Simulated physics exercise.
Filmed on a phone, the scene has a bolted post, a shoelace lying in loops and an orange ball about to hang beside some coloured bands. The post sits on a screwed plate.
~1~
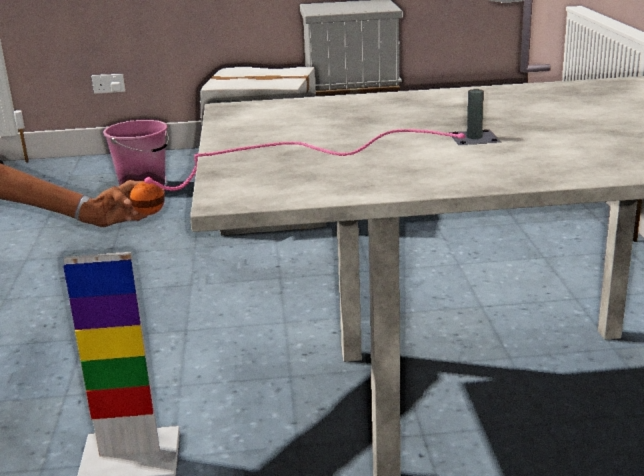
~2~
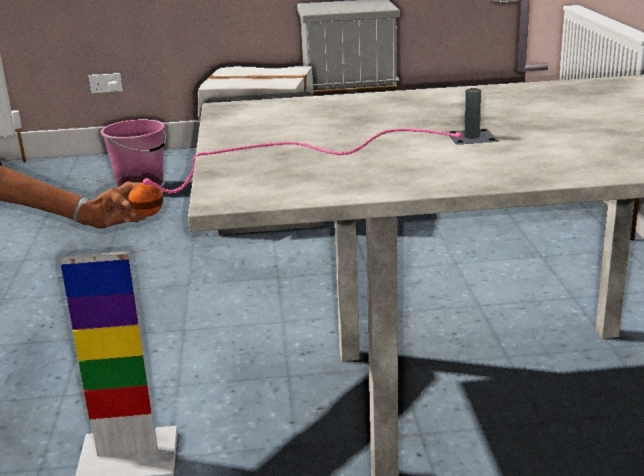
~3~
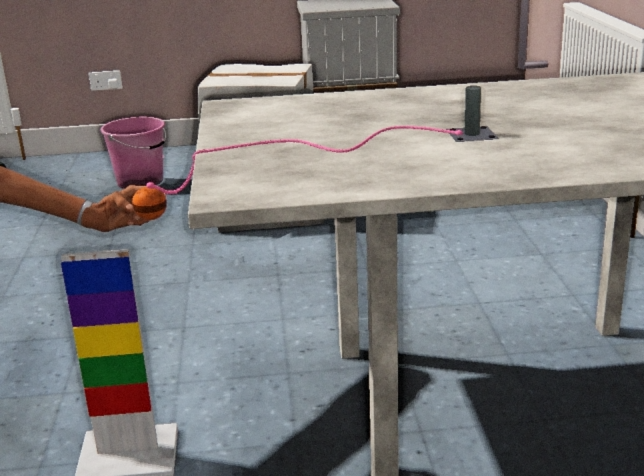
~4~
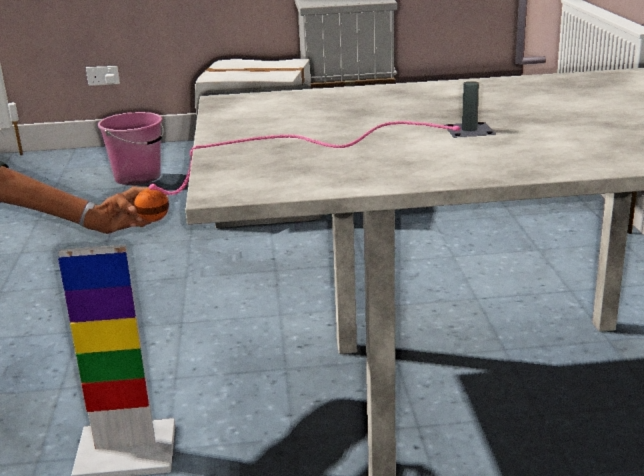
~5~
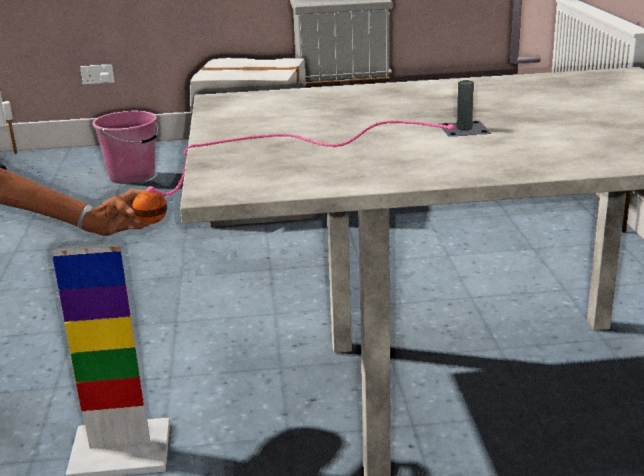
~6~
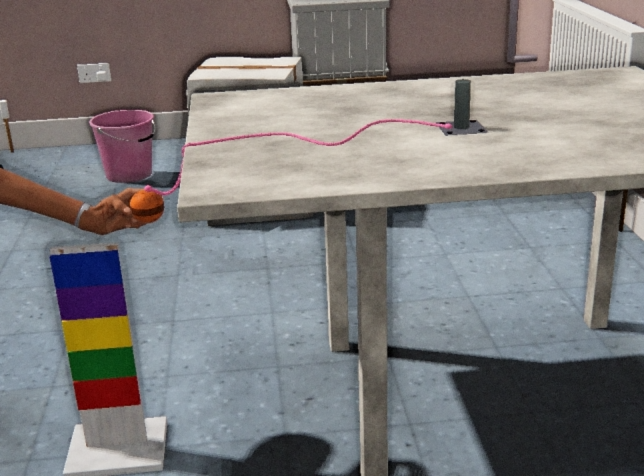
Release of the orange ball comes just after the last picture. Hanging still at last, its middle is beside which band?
Its middle is beside purple.
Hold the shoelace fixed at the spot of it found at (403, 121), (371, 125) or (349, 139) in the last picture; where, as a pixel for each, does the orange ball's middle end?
Roughly (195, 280), (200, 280) and (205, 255).
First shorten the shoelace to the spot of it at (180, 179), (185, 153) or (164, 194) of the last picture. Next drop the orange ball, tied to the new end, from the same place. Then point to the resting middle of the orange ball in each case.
Well, that gives around (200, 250) the first time, (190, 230) the next and (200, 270) the last.
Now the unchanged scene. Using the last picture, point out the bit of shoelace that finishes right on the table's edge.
You'll find it close to (243, 137).
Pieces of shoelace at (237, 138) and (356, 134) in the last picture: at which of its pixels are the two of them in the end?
They go to (185, 160) and to (327, 137).
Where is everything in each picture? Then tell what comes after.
The first picture shows orange ball (148, 198); blue (100, 280); purple (105, 313); yellow (110, 344); green (115, 374); red (120, 404).
The second picture shows orange ball (146, 200); shoelace through (430, 132) (373, 138) (330, 152) (271, 145) (200, 156).
The third picture shows orange ball (150, 203).
The fourth picture shows orange ball (152, 205); shoelace through (428, 125) (371, 131) (327, 145) (268, 138) (198, 149).
The fifth picture shows orange ball (150, 207).
The sixth picture shows orange ball (147, 206); shoelace through (420, 123) (363, 129) (319, 143) (260, 135) (190, 146).
Soon after, ball near (221, 288); level with purple.
Then, ball near (181, 291); level with purple.
At rest, ball near (193, 291); level with purple. Its centre hangs level with the purple band.
